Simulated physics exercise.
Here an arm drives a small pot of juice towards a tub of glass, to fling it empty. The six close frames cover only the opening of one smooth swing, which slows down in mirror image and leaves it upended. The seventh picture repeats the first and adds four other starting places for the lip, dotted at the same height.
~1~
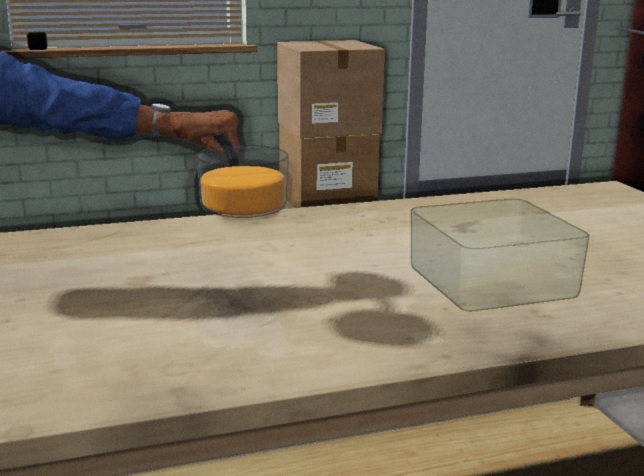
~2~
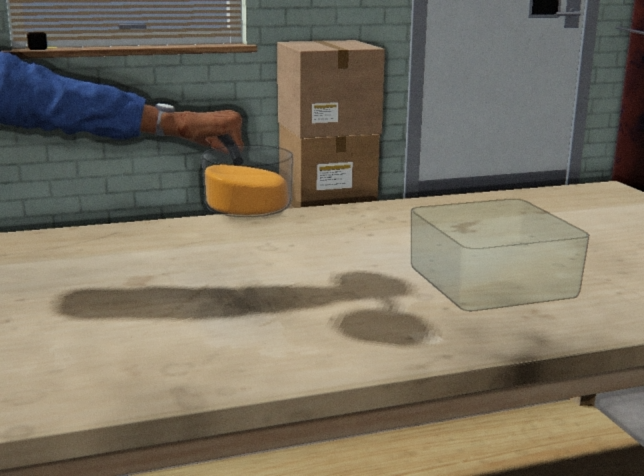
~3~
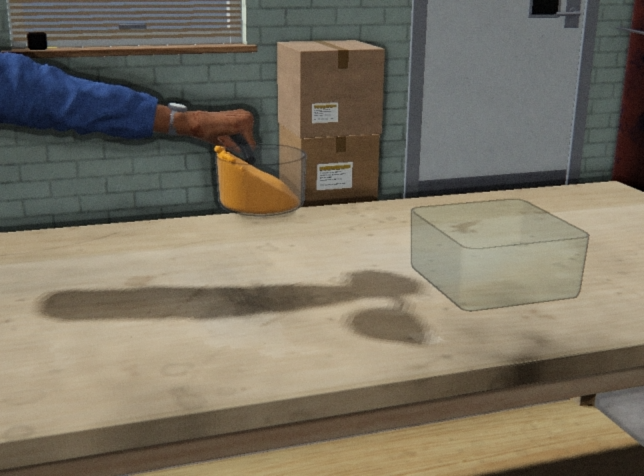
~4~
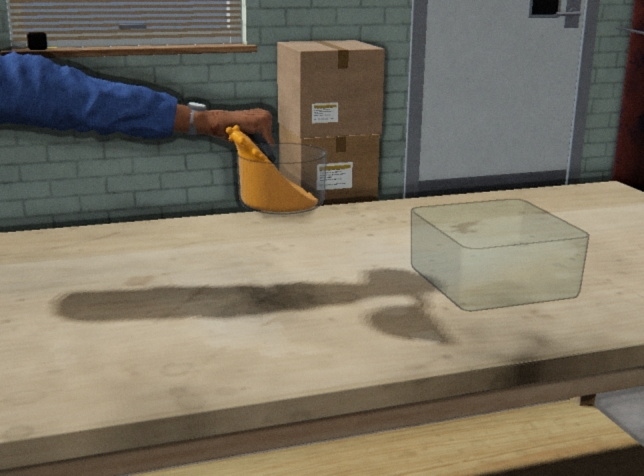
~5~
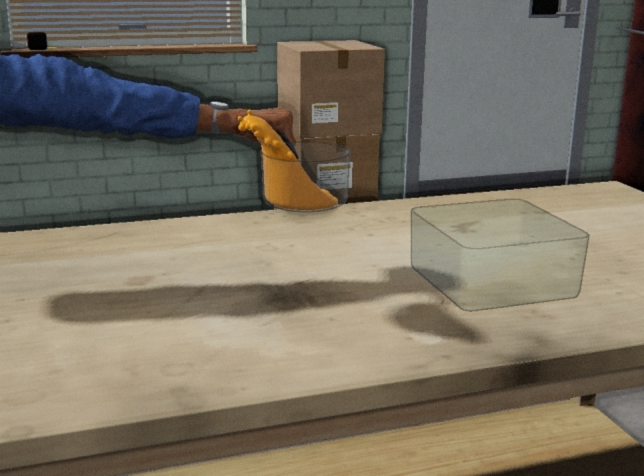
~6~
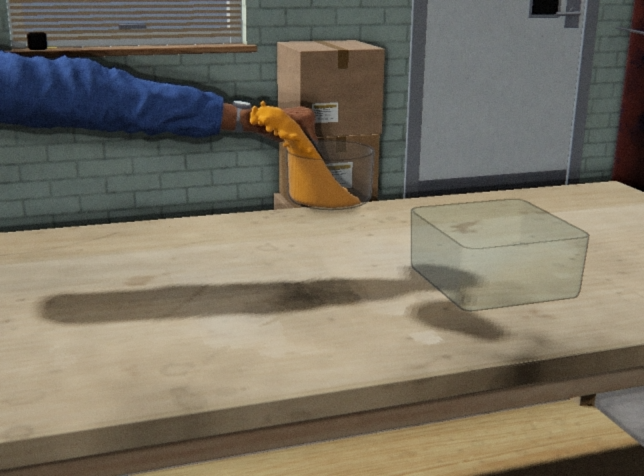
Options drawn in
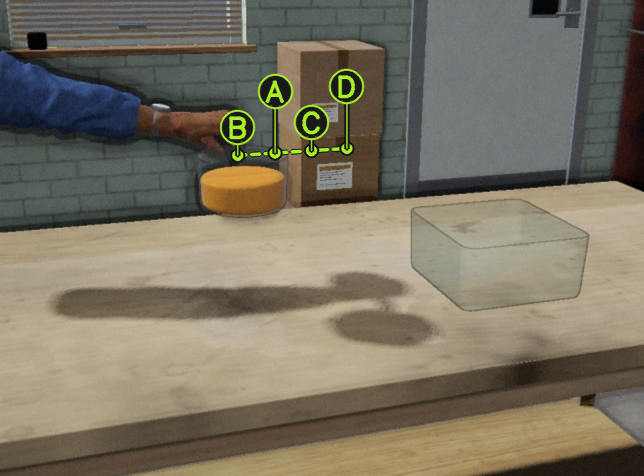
In a room with green brick walls, a window blind and a grey door, a pale wooden table is seen from slightly above by a still camera. A blue-sleeved arm holds a clear pot of orange juice at left, near stacked brown boxes, with an empty glass tub at right. The arm carries the pot rightward, and the juice surges up its left side and over the rim.
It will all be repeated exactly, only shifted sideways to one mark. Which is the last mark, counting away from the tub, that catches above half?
C will do.
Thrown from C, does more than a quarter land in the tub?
Yes, clearly.
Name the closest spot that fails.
A.
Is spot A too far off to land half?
Yes.
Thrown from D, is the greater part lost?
No, that is safe.
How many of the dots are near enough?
Two of the four.
In lime, A at (275, 153); B at (237, 155); C at (311, 150); D at (346, 148).
With A, about 36 % lands in the tub, 61 % falls short and 4 % goes beside or beyond.
With B, about 28 % lands in the tub, 70 % falls short.
With C, about 76 % lands in the tub, 17 % falls short and 7 % goes beside or beyond.
With D, about 68 % lands in the tub, 10 % falls short and 22 % goes beside or beyond.
